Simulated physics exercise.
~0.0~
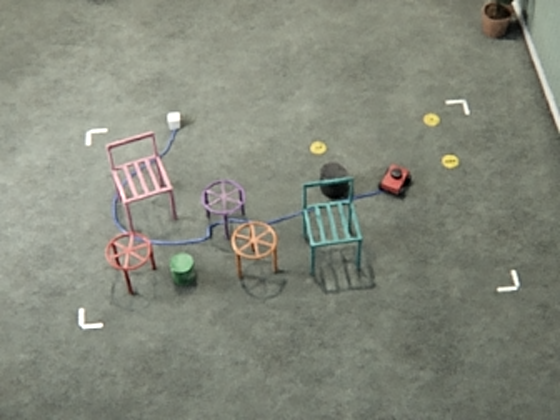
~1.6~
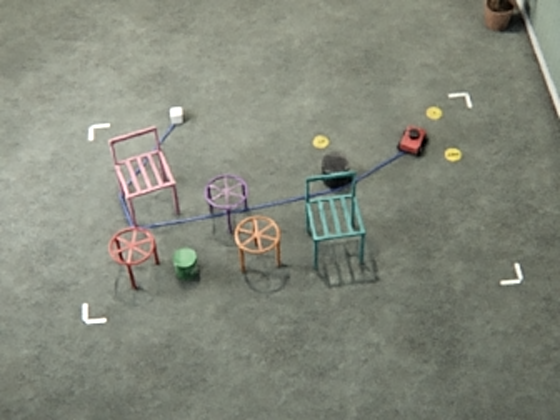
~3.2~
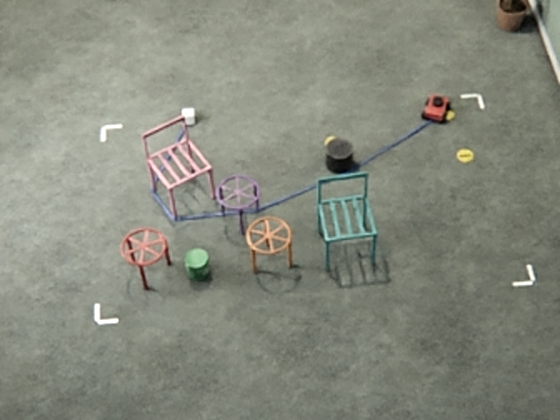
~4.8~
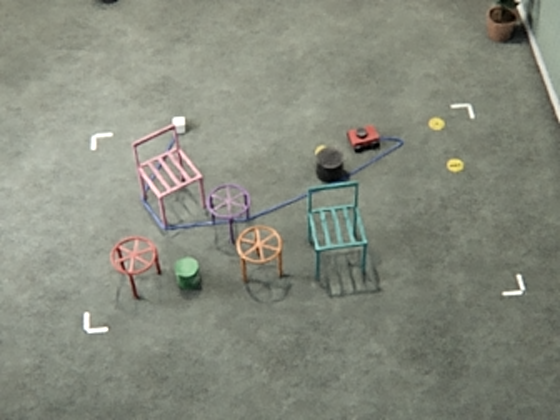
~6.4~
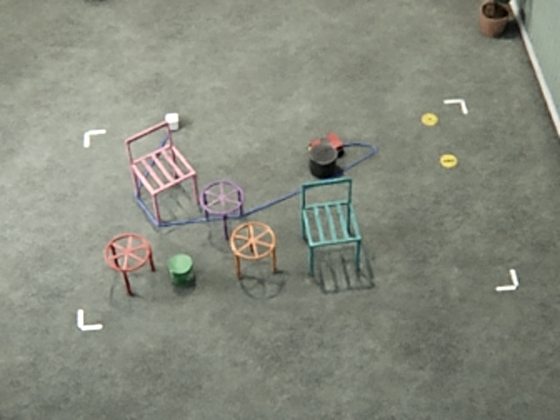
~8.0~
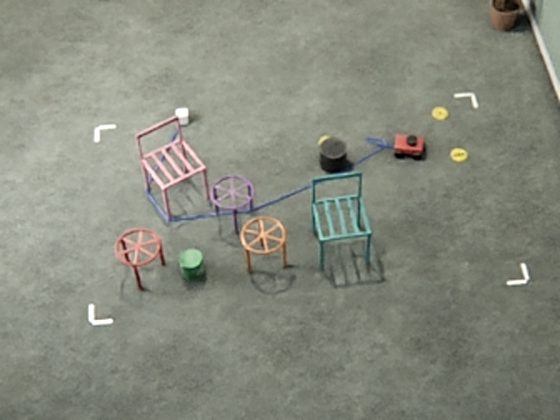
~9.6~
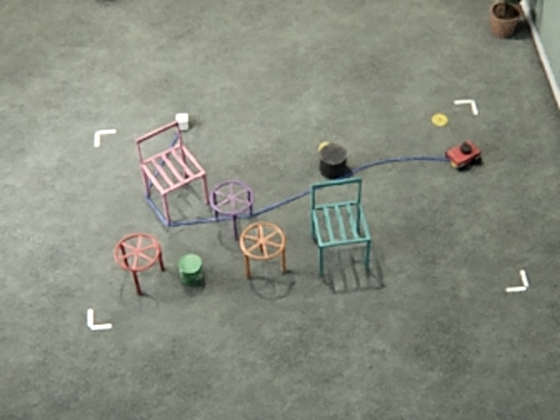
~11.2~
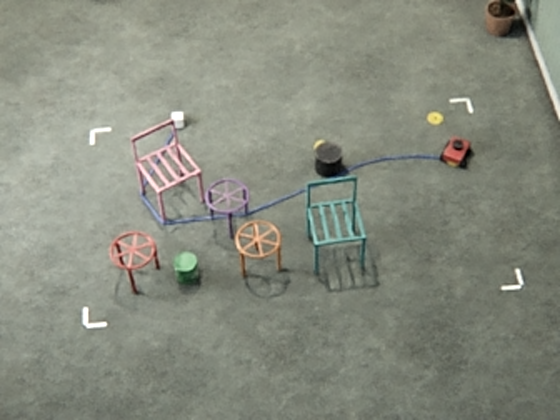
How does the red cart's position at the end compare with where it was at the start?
The cart starts just to the right of the black bucket and ends farther right and slightly higher up, over the right-hand yellow mark.
